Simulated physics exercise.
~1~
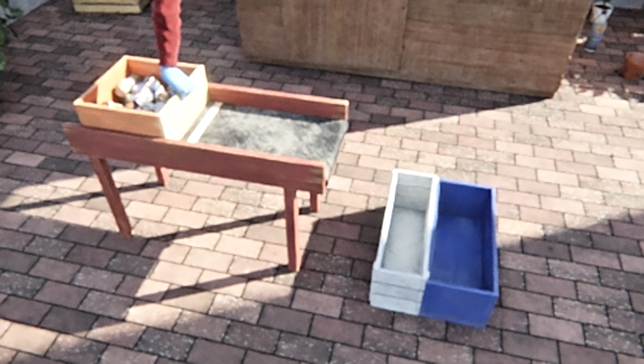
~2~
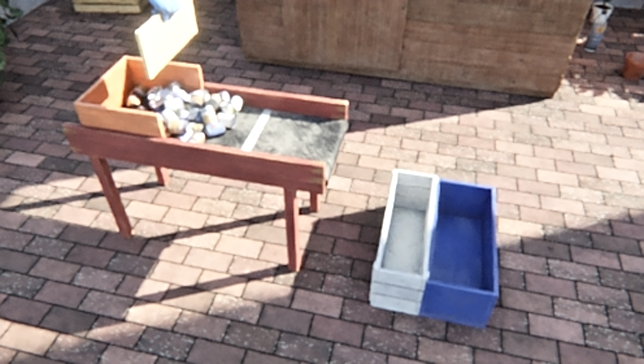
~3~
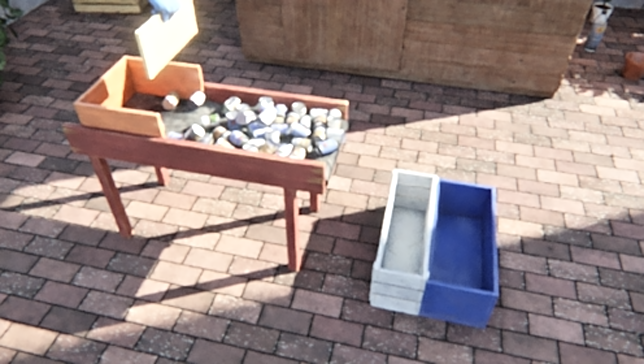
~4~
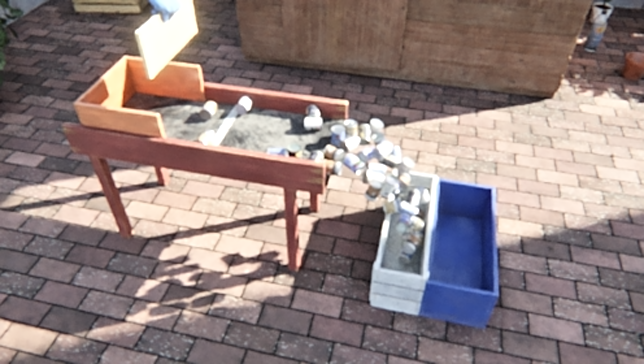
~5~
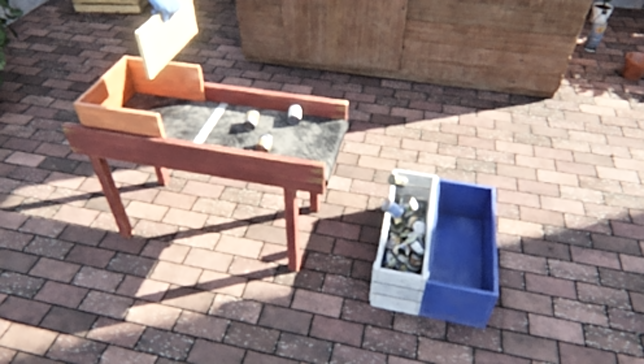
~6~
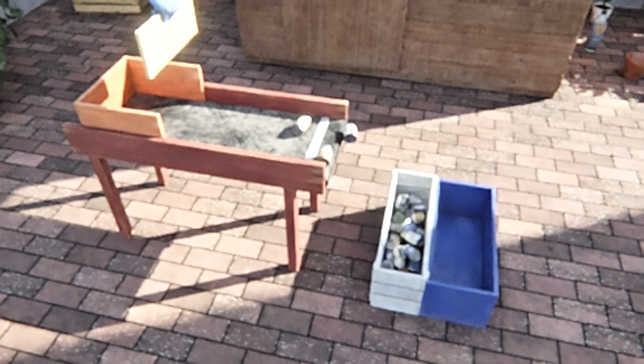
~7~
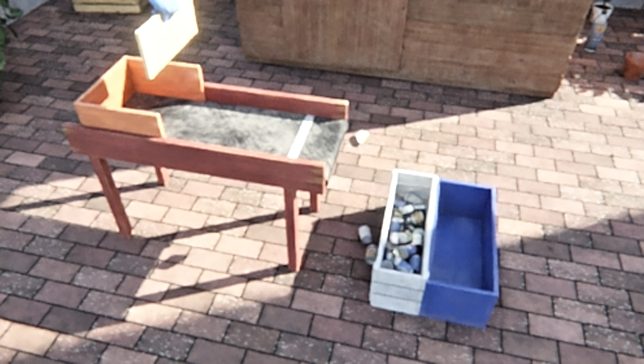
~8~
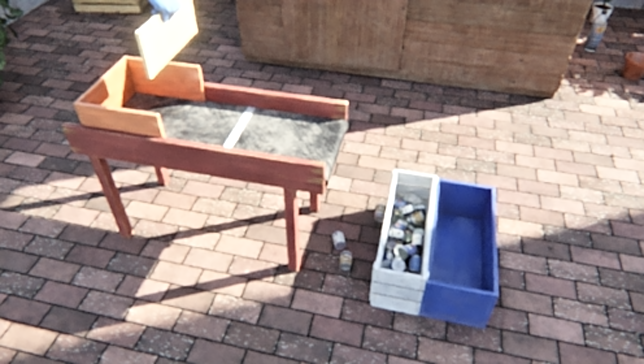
Small tins spill from an orange pen as its gate lifts, ride rightward along a dark belt on a reddish wooden table, and tumble mostly into a white box, while the last few drop short onto the paving and the neighbouring blue tub stays empty.
